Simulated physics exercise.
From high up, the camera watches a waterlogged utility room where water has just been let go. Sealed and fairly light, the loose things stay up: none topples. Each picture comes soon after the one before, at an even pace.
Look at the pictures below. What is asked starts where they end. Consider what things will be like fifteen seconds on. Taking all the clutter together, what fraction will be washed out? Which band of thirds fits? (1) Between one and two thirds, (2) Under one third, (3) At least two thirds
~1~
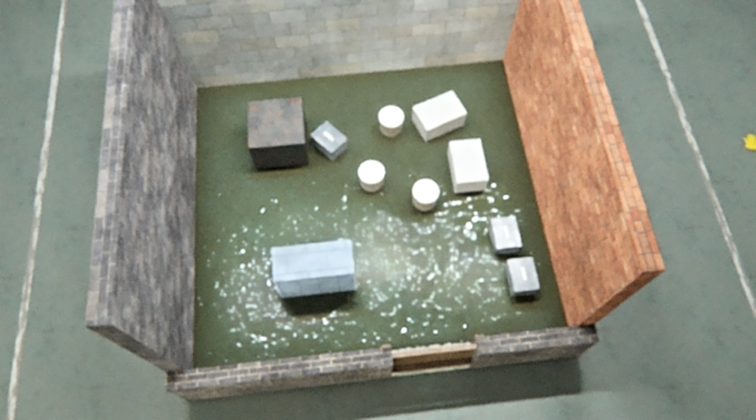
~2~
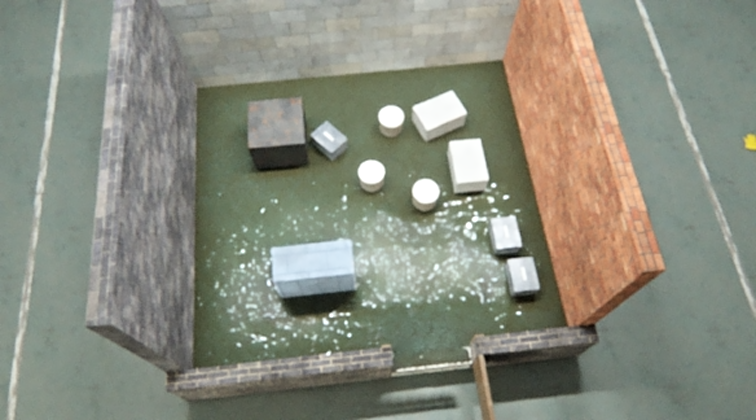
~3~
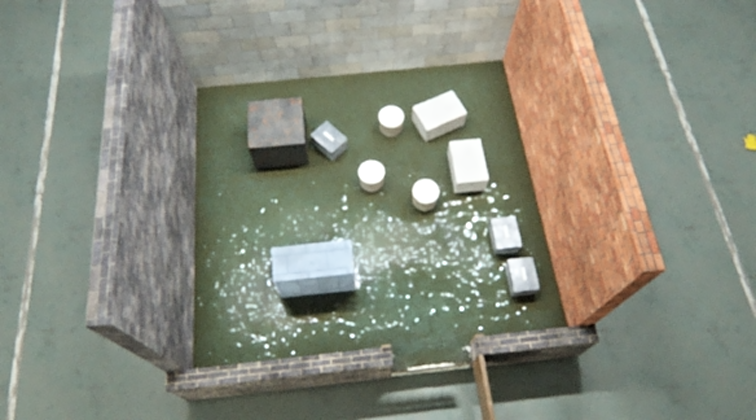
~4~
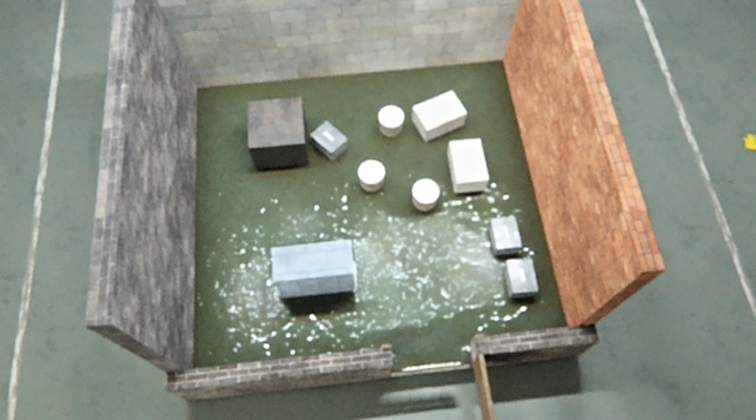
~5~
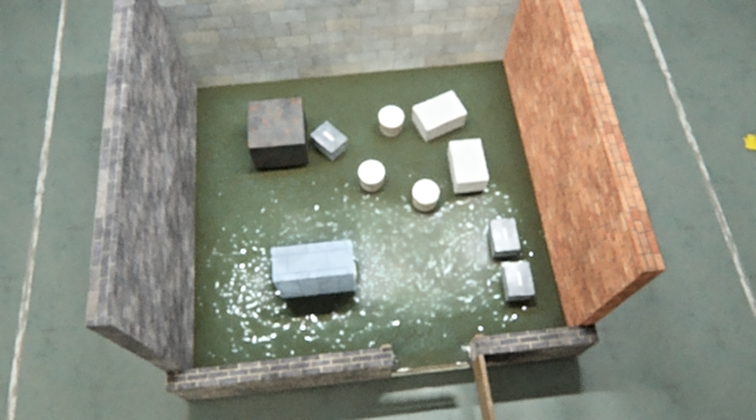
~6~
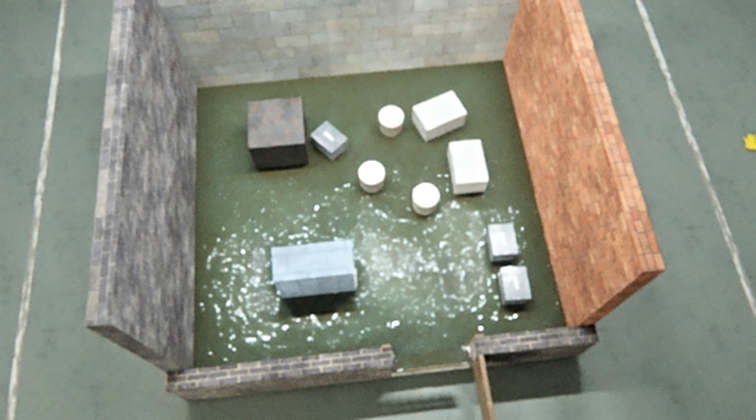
Option 1: Between one and two thirds.
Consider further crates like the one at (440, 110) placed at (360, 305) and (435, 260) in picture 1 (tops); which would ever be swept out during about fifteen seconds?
Taking them in order, the first is lost through the gap and the second is lost through the gap.
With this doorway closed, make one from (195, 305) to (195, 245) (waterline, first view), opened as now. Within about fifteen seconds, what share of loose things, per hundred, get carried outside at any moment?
0 per cent or so.
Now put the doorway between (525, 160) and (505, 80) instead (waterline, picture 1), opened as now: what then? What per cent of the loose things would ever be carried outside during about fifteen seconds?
I reckon 90 percent.
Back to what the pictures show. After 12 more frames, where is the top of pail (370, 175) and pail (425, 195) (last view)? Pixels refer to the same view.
At about (395, 209) and (440, 253).
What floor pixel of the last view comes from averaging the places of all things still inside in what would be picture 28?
Around pixel (417, 218).
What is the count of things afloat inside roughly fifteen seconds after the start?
I get 5.
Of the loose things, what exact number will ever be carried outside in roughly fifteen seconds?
The count is 3.
A moment on, 0 of 8 are out; 8 afloat.
Next, 0 of 8 are out; 8 afloat.
Later, 2 of 8 are out; 6 afloat.
In the end, 3 of 8 are out; 5 afloat.
